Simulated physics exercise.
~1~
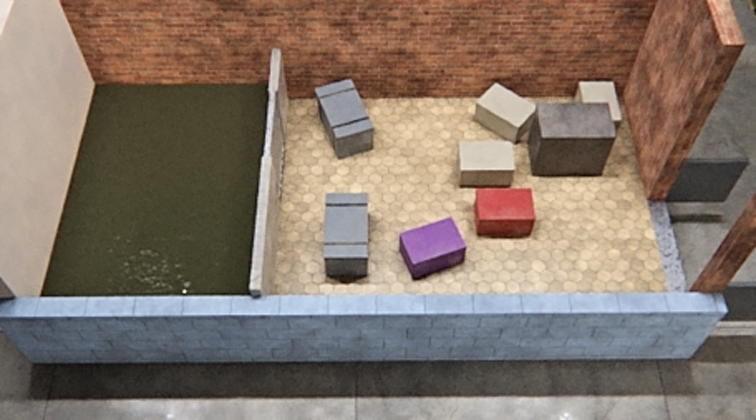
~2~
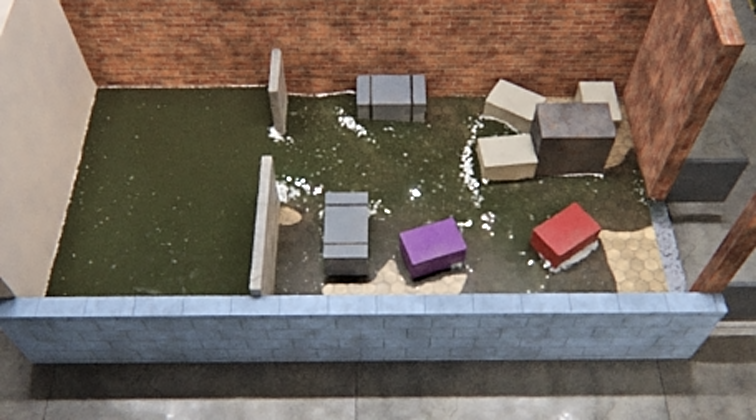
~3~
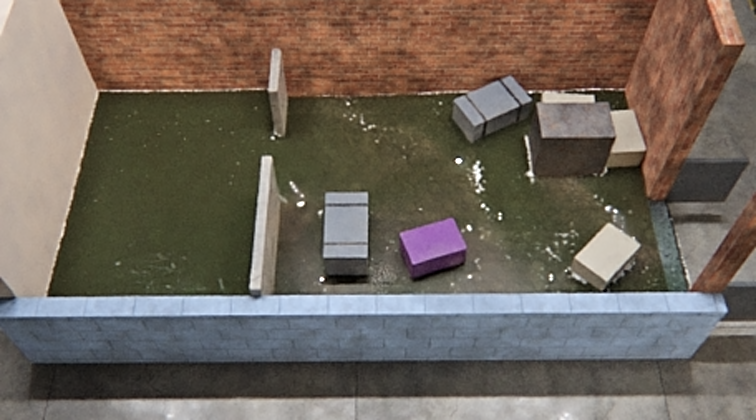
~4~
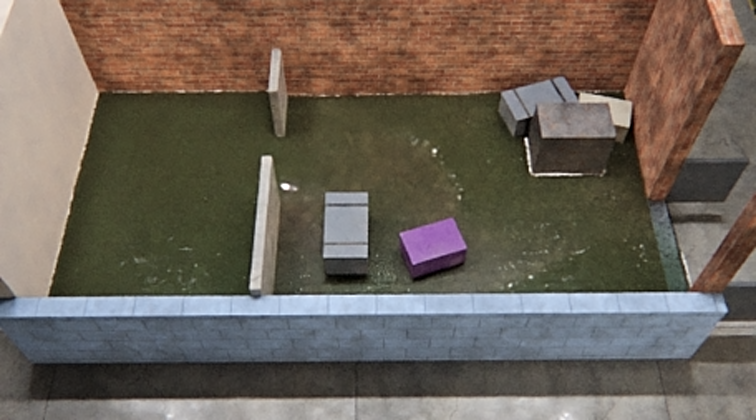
Dark green water spreading through a gap into the dry room, carrying red and pale boxes away while the purple crate stays.
